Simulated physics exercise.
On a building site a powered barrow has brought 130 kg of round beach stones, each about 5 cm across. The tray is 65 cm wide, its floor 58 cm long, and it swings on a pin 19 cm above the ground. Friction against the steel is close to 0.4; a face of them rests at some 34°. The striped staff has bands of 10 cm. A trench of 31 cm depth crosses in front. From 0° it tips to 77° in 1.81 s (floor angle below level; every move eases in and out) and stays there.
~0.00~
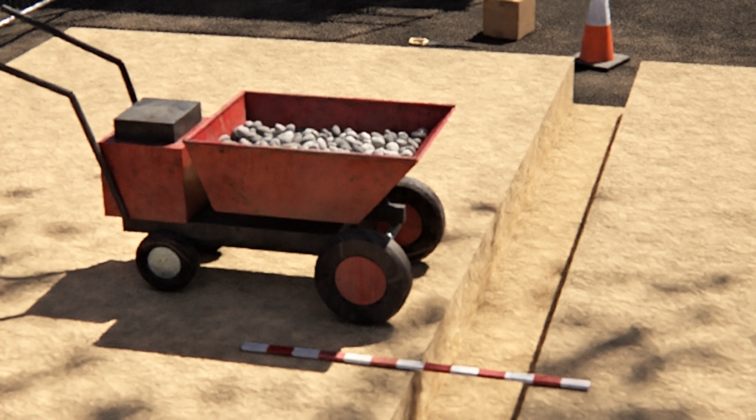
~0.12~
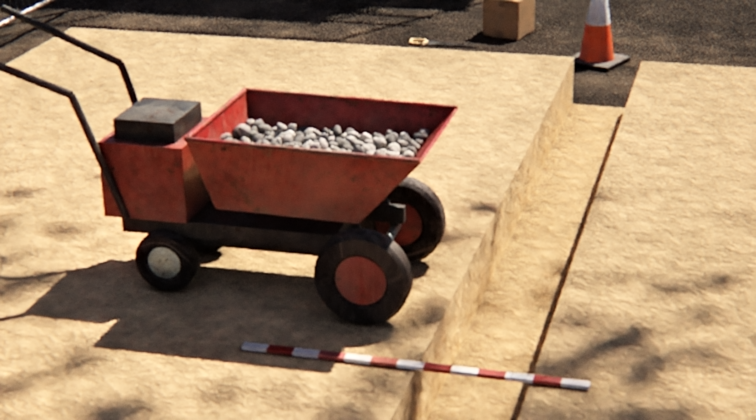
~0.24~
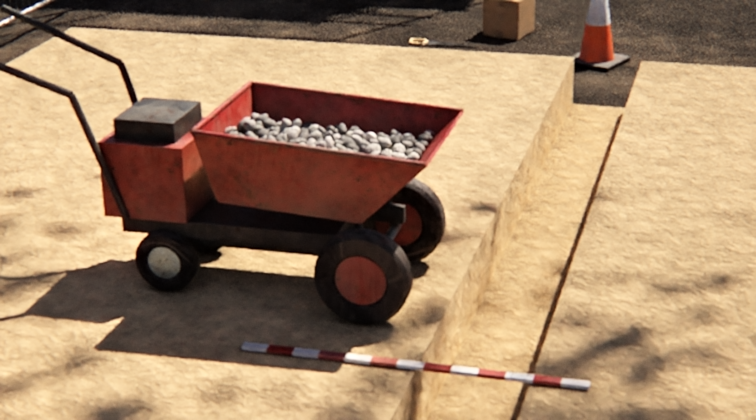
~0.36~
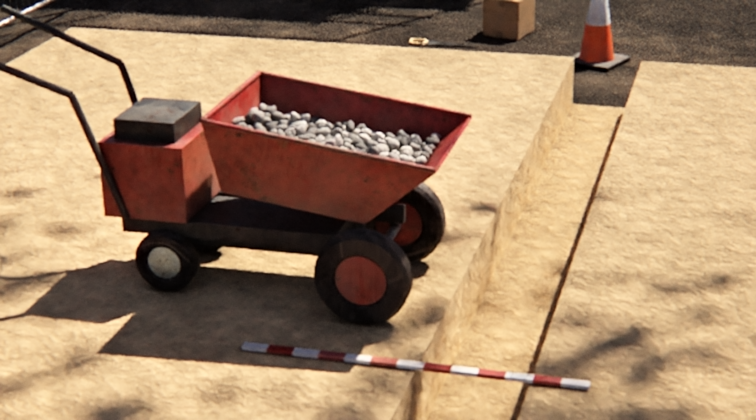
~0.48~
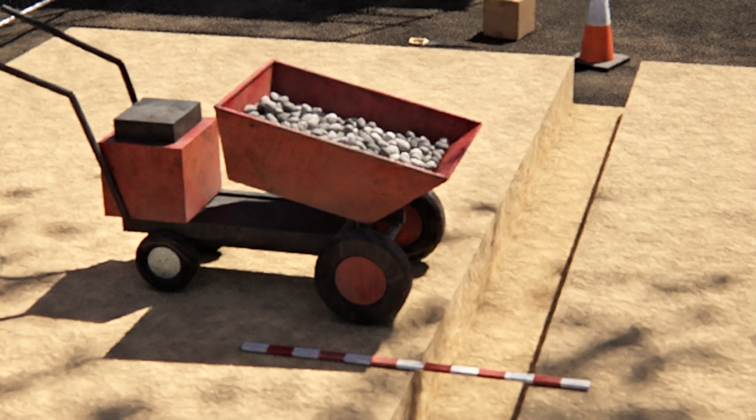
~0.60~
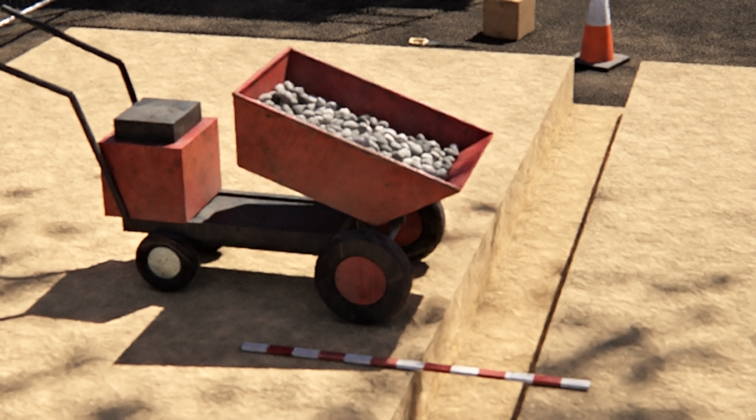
A red powered barrow loaded with round grey stones stood still beside a trench while its tray slowly tilted, the back end rising off the frame and the front lip dipping toward the right.
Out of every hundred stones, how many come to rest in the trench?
Roughly 53 per cent ends in the trench.
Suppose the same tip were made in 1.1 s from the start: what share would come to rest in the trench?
It would be near 50 per cent.
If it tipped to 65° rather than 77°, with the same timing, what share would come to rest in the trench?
In that case some 50 per cent.
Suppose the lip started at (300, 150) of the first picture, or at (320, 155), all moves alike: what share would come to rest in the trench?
Near 70 per cent from the first place, 90 from the second.
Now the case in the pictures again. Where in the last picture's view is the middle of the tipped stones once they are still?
Their middle is at about (549, 348).
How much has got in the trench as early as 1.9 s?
Some 35 per cent.
After 1.4 s the floor is at 65°; 96 % in the tray, 3 % in the trench; the foremost stones are at (548, 285).
After 1.9 s the floor is at 77°; 19 % in the tray, 36 % in the trench, 44 % past the trench; the foremost stones are at (729, 322).
After 2.3 s the floor is at 77°; 2 % in the tray, 51 % in the trench, 48 % past the trench; the foremost stones are past the picture's edge.
After 4.2 s the floor is at 77°; 0 % in the tray, 53 % in the trench, 47 % past the trench; the foremost stones are past the picture's edge.
